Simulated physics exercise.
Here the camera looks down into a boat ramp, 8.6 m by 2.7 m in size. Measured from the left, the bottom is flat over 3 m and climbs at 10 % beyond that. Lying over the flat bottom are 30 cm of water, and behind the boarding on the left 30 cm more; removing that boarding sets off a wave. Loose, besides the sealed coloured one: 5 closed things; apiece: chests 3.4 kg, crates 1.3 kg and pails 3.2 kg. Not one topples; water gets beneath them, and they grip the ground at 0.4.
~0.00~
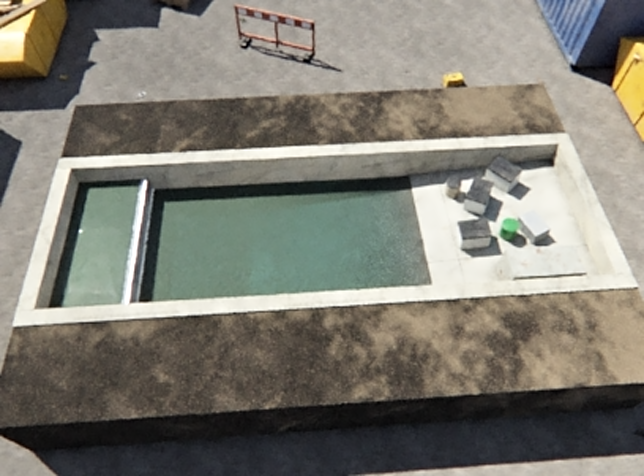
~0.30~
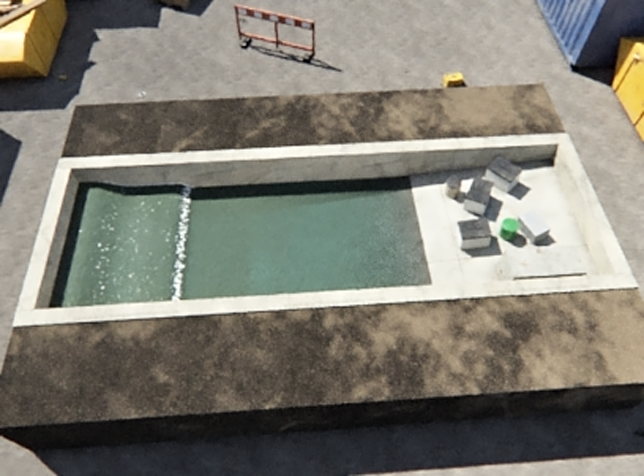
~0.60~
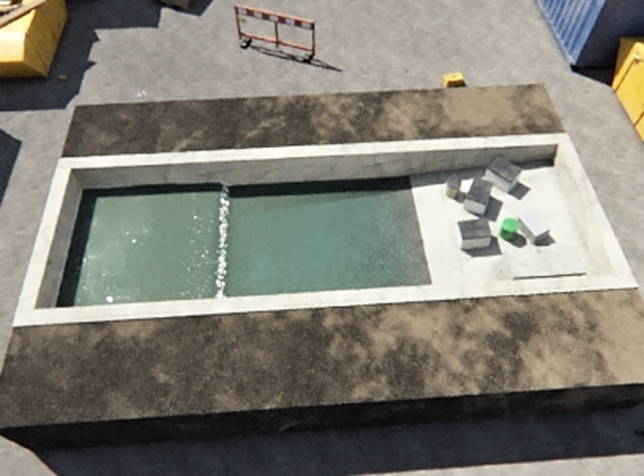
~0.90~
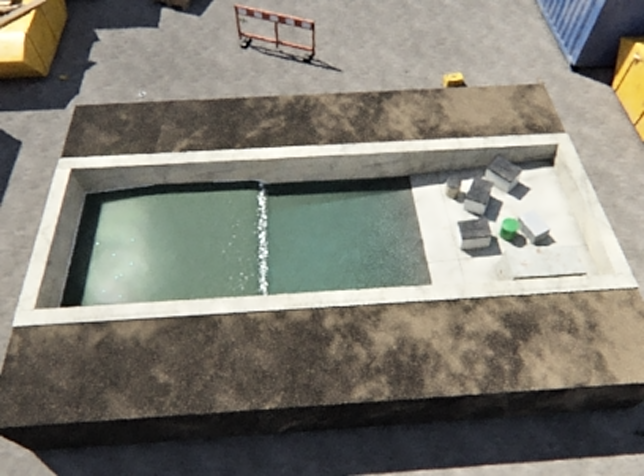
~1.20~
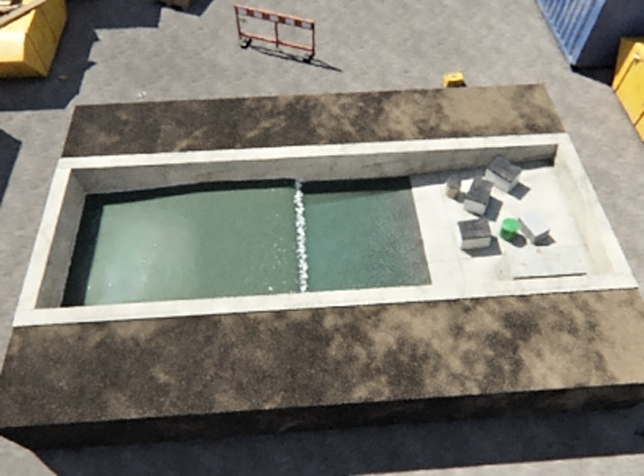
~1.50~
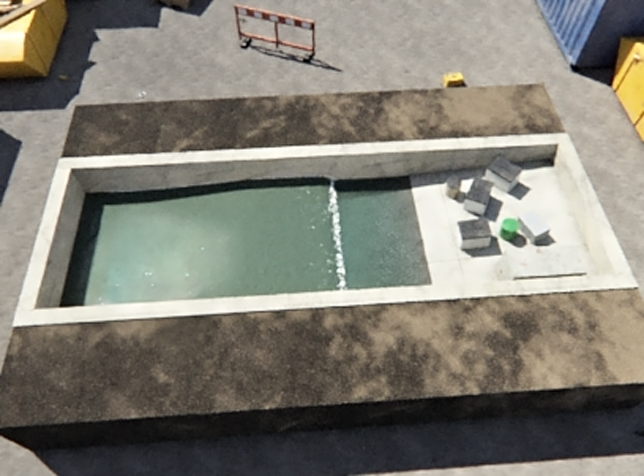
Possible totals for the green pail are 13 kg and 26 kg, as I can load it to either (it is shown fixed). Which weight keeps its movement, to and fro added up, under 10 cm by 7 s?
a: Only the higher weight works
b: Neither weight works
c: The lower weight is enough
The answer is c.
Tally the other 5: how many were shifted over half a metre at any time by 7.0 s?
Counting them up, I find 5.
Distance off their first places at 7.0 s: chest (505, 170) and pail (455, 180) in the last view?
In that order: 150 cm, 150 cm.
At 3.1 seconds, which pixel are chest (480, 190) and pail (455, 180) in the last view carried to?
Near (508, 187) and (488, 176).
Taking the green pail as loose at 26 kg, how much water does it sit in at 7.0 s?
Something like 3 centimetres.
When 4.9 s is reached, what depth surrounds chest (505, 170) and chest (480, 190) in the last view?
6 and 7 cm.
After 2.1 s the green pail would be 0 cm from its start with 13 kg and 0 cm from its start with 26 kg; 0 cm of water round it then.
After 3.1 s the green pail would be 0 cm from its start with 13 kg and 0 cm from its start with 26 kg; 3 cm of water round it then.
After 4.9 s the green pail would be 0 cm from its start with 13 kg and 0 cm from its start with 26 kg; 5 cm of water round it then.
After 7.0 s the green pail would be 1 cm from its start with 13 kg and 0 cm from its start with 26 kg; 3 cm of water round it then.
